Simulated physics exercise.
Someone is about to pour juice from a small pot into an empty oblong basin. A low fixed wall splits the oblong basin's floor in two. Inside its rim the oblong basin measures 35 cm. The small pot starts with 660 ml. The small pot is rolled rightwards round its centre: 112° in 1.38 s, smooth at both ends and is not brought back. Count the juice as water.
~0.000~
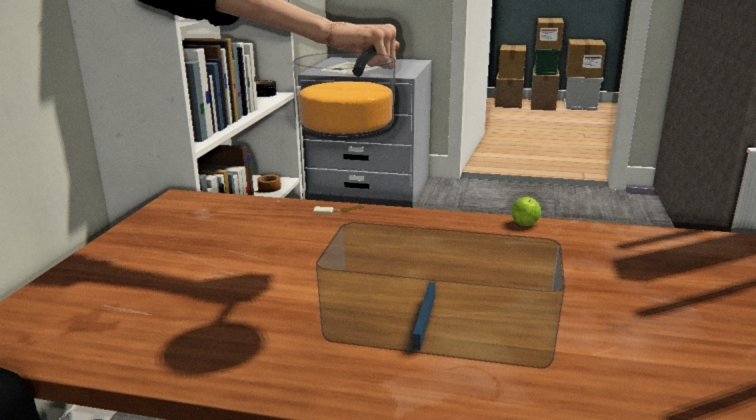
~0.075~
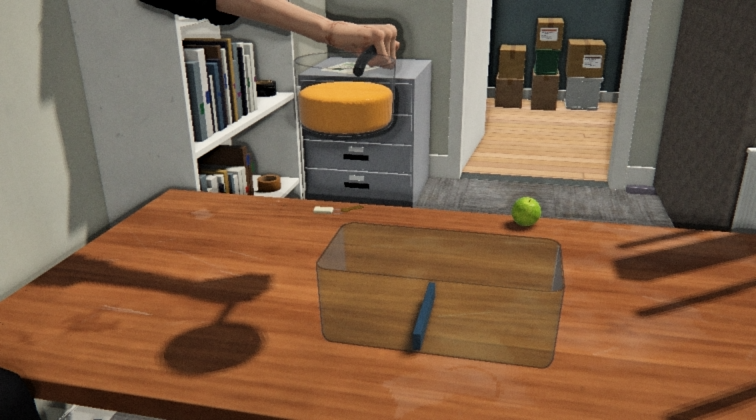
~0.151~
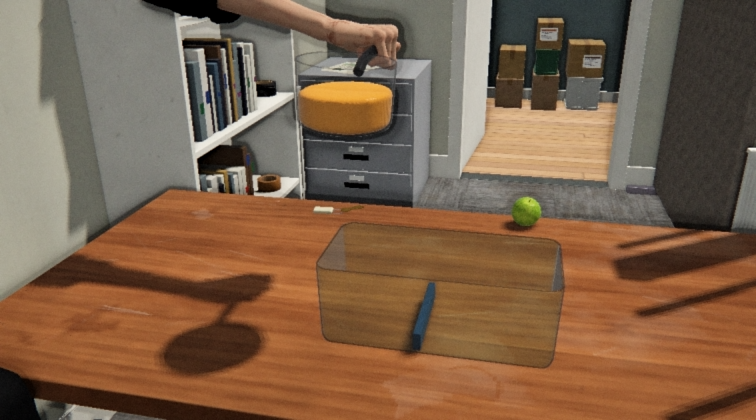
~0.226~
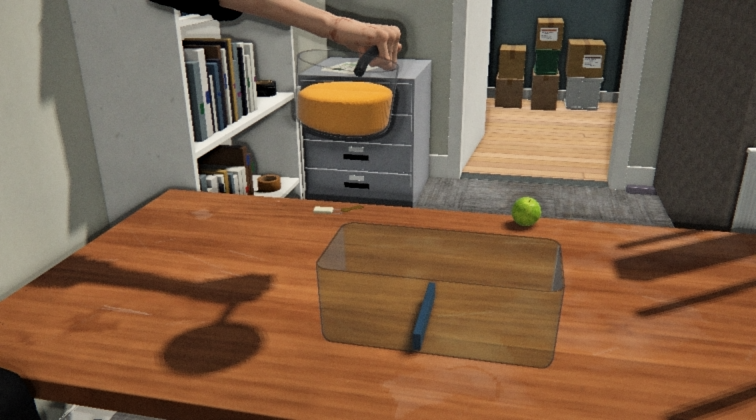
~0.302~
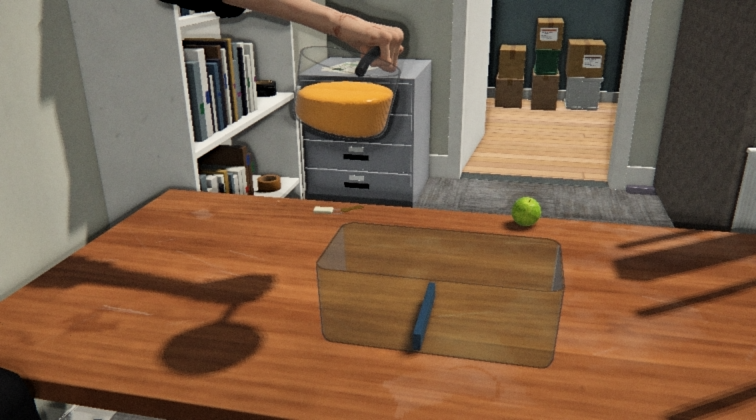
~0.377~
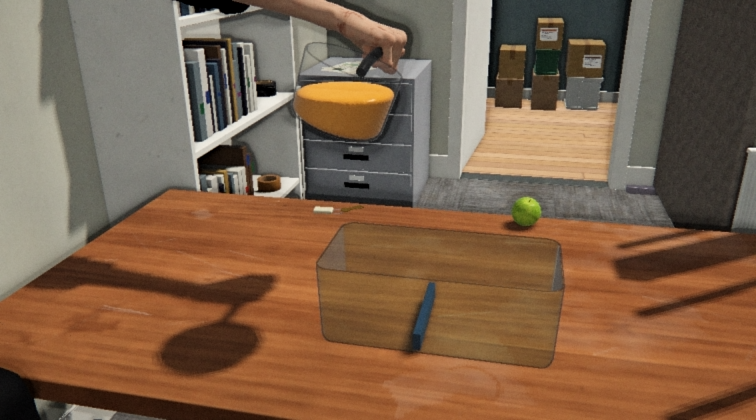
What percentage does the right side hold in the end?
About 81 per cent.
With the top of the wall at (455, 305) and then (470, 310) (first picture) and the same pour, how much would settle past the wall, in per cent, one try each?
First 30, then 10 per cent.
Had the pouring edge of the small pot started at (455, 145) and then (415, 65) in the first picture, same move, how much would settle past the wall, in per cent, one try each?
In turn about 90 and 90 per cent.
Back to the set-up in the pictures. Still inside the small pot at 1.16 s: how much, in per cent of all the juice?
Near 14 in a hundred.
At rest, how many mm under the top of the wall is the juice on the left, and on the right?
Left about 24 mm, right about 12 mm.
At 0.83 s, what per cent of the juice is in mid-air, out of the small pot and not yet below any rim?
About 28 per cent.
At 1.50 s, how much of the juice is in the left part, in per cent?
Near 16 in a hundred.
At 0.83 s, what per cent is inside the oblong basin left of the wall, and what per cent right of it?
Left about 1, right about 1.
After 0.83 s the tilt is 73° and 70 per cent is still to pour, 1 is left of the wall and 1 right of it.
After 1.16 s the tilt is 105° and 14 per cent is still to pour, 6 is left of the wall and 56 right of it.
After 1.50 s the tilt is 112° and 0 per cent is still to pour, 15 is left of the wall and 81 right of it.
After 1.88 s the tilt is 112° and 0 per cent is still to pour, 16 is left of the wall and 82 right of it.
In the end 17 per cent lies left of the wall, 81 right of it and 2 outside.
